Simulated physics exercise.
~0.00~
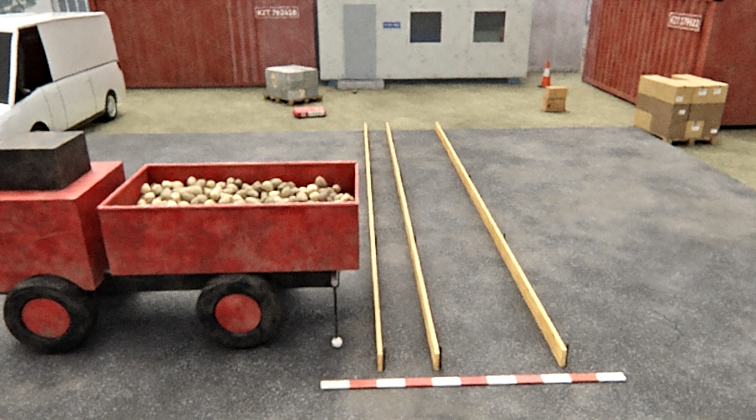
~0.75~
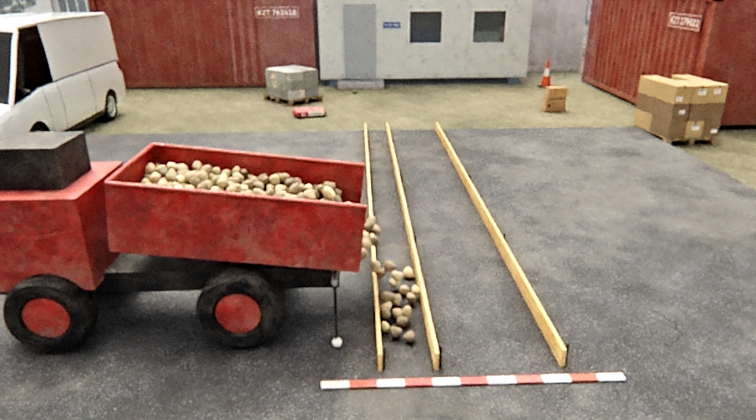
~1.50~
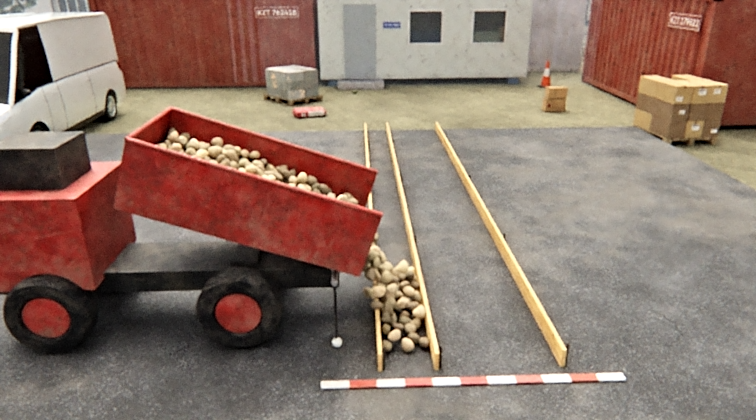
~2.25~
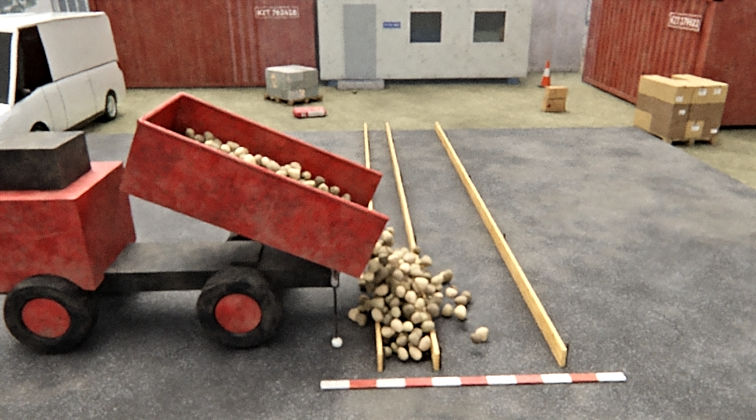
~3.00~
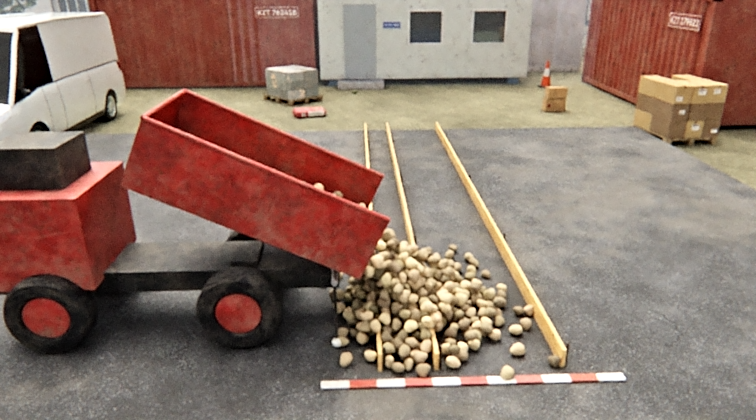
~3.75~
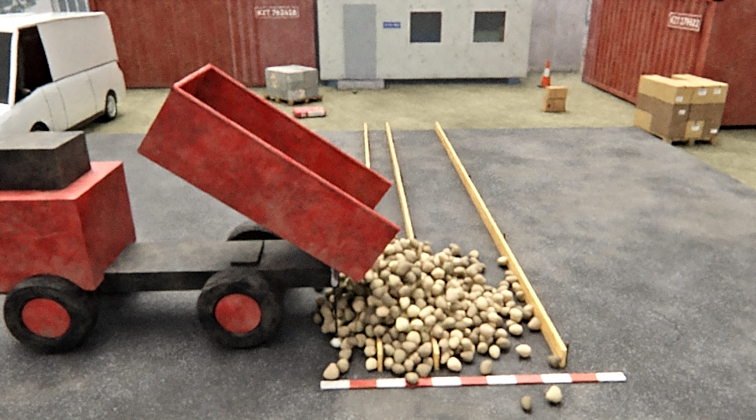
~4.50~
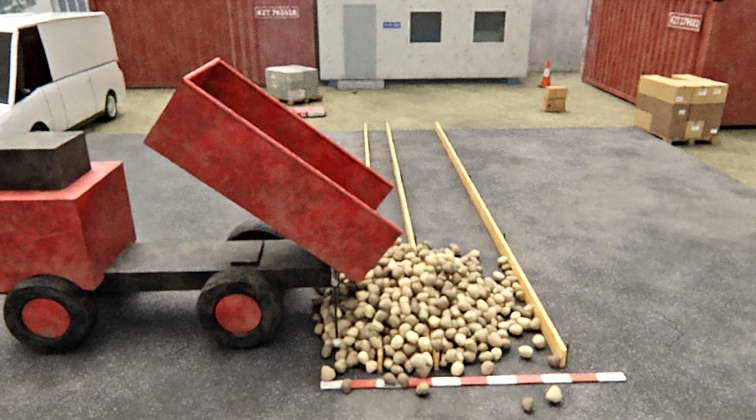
The clip shows a red truck's tipping bed rising in stages beside wooden boards on a paved yard, spilling pale rounded stones to the right over the boards until the bed is empty and the stones lie in a broad heap, a few scattered past the striped staff.
